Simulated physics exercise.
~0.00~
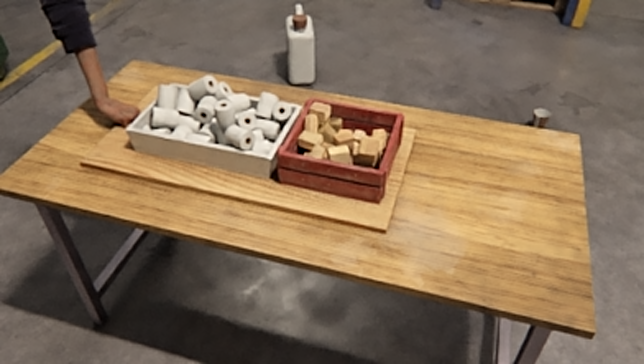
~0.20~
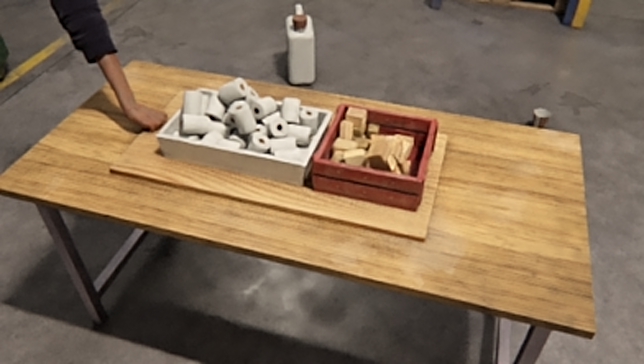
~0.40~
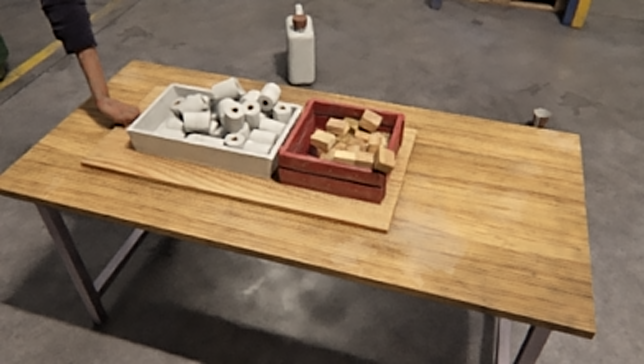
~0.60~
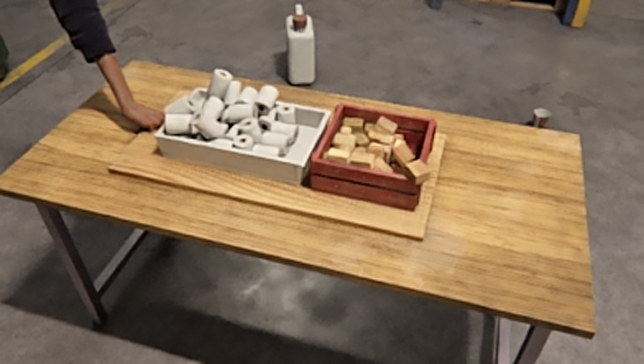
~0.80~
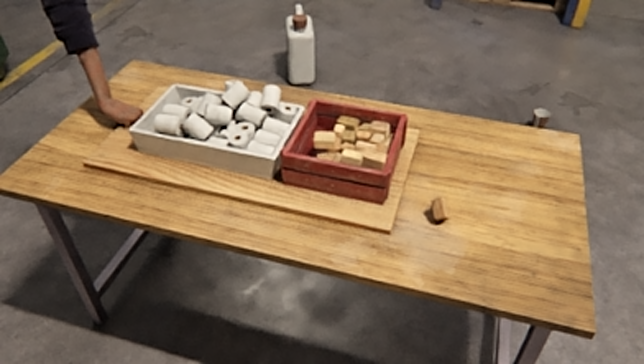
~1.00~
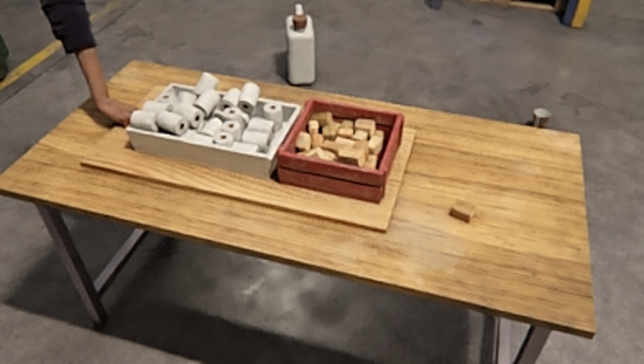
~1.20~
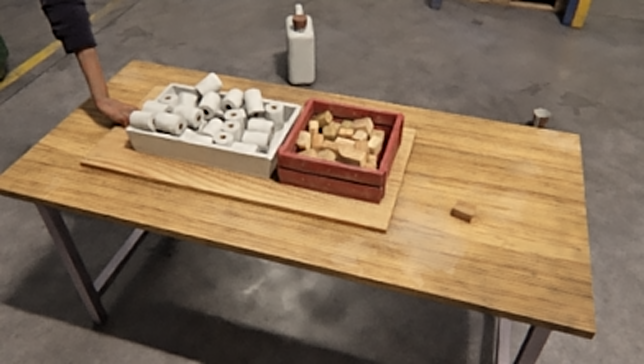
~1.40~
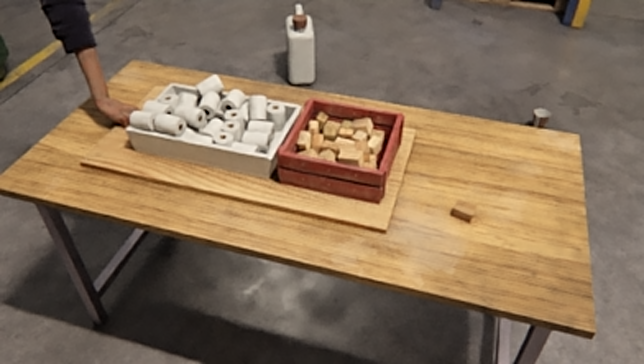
A hand slides a board bearing two crates right and left until one block tumbles out.
